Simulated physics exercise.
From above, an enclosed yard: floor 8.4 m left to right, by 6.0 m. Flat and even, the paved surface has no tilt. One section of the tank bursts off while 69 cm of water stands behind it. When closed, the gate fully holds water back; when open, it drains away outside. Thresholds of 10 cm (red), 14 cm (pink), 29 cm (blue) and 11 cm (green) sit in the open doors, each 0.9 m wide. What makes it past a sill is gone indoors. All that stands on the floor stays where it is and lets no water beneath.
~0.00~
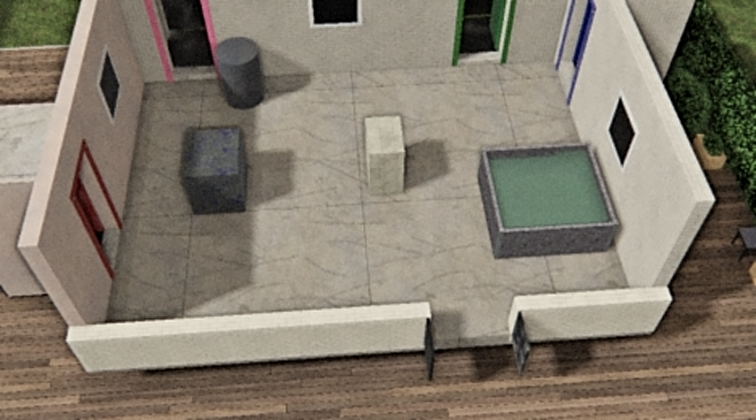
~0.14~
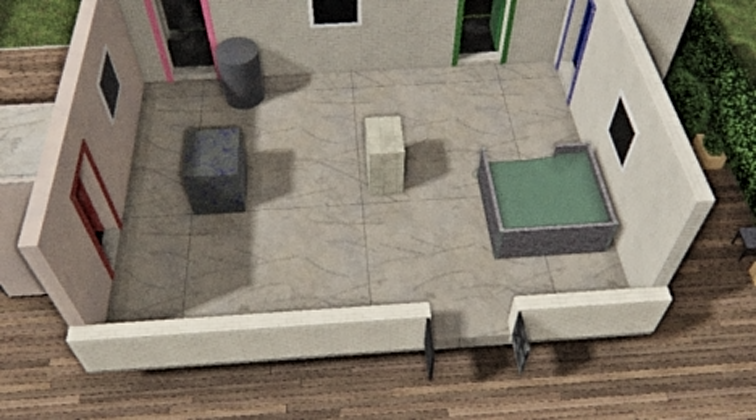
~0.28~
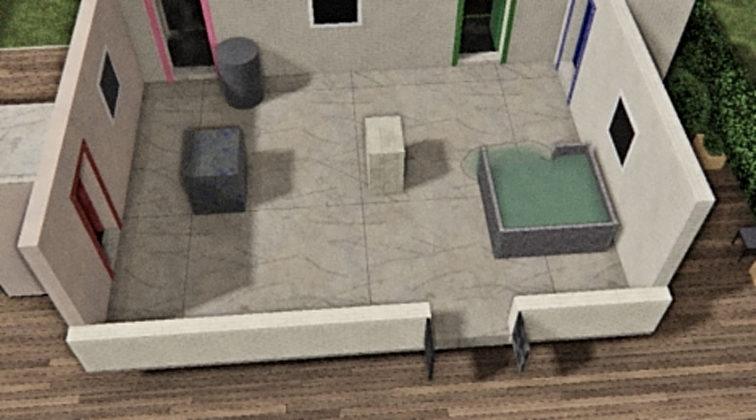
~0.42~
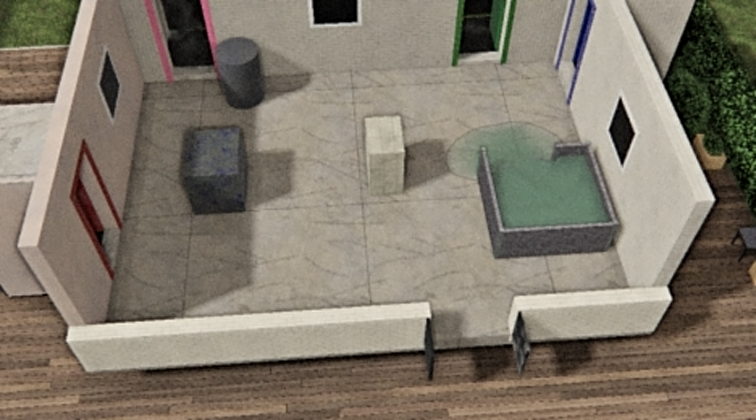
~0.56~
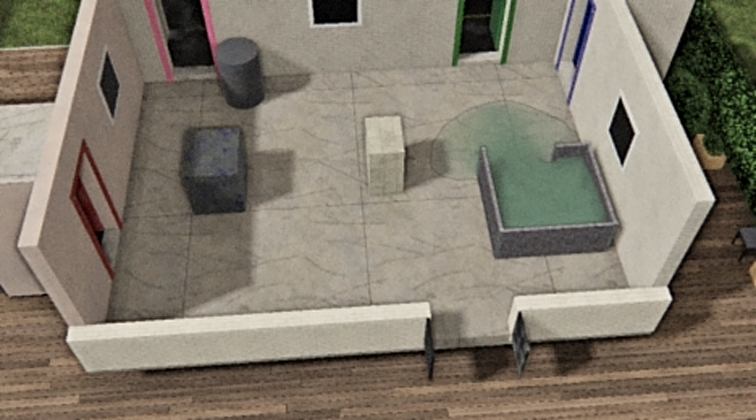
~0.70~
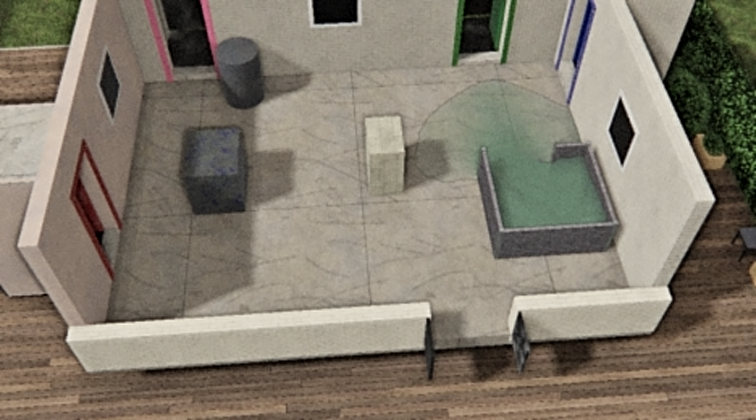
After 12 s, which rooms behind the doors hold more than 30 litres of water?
One by one: The red door will not let too much through, the pink door will not let too much through, the blue door will not let too much through, the green door will let too much through.
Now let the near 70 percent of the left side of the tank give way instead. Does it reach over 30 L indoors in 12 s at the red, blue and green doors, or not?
The red door comes out more than that, the blue door less than that and the green door less than that.
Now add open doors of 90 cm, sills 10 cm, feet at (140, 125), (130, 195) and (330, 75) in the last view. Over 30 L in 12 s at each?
Taking them in order, the first gets too little, the second too little and the third too little.
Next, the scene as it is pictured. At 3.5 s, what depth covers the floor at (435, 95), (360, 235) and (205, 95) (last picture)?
Depths in turn: Roughly 13, 0 and 1 centimetres.
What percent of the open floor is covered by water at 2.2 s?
Roughly 25 % of the floor is wet.
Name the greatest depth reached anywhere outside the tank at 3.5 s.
Around 24 centimetres deep.
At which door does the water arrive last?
It would be the red one.
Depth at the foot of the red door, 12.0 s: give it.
About 2.5 cm.
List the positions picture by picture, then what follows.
In the first frame, still water, 69 cm deep, in the tank at (546, 188).
In the second frame, the front is at a hidden place, 0.7 m from the gap on the tank's far side; 0.2 m2 of floor is under water; 69 cm left at the back of the tank.
In the third frame, the front is at a hidden place, 0.9 m from the gap on the tank's far side; 1.0 m2 of floor is under water; 69 cm left at the back of the tank.
In the fourth frame, the front is at (527, 126), 1.4 m from the gap on the tank's far side; 2.2 m2 of floor is under water; 65 cm left at the back of the tank.
In the fifth frame, water pours out on the tank's far side and has run 1.9 m, to (506, 103); typically 6 cm deep outside, 58 cm at the tank's back.
In the sixth frame, the front is at (495, 83), 2.5 m from the gap on the tank's far side; 5.6 m2 of floor is under water; 60 cm left at the back of the tank.
After 1.4 s water covers 20 % of the floor and is deepest (36 cm) near (548, 64); red door not reached, pink door not reached, blue door 11 cm at the sill, 0 L in, green door 20 cm at the sill, 45 L in.
After 2.2 s water covers 25 % of the floor and is deepest (32 cm) near (539, 64); red door not reached, pink door not reached, blue door 22 cm at the sill, 0 L in, green door 29 cm at the sill, 137 L in.
After 3.5 s water covers 30 % of the floor and is deepest (24 cm) near (261, 79); red door not reached, pink door 3 cm at the sill, 0 L in, blue door 16 cm at the sill, 0 L in, green door 18 cm at the sill, 225 L in.
After 7.0 s water covers 60 % of the floor and is deepest (12 cm) near (261, 85); red door 3 cm at the sill, 0 L in, pink door 2 cm at the sill, 0 L in, blue door 9 cm at the sill, 0 L in, green door 8 cm at the sill, 244 L in.
After 12.0 s water covers 90 % of the floor and is deepest (8 cm) near (219, 167); red door 2 cm at the sill, 0 L in, pink door 6 cm at the sill, 0 L in, blue door 3 cm at the sill, 0 L in, green door 4 cm at the sill, 244 L in.
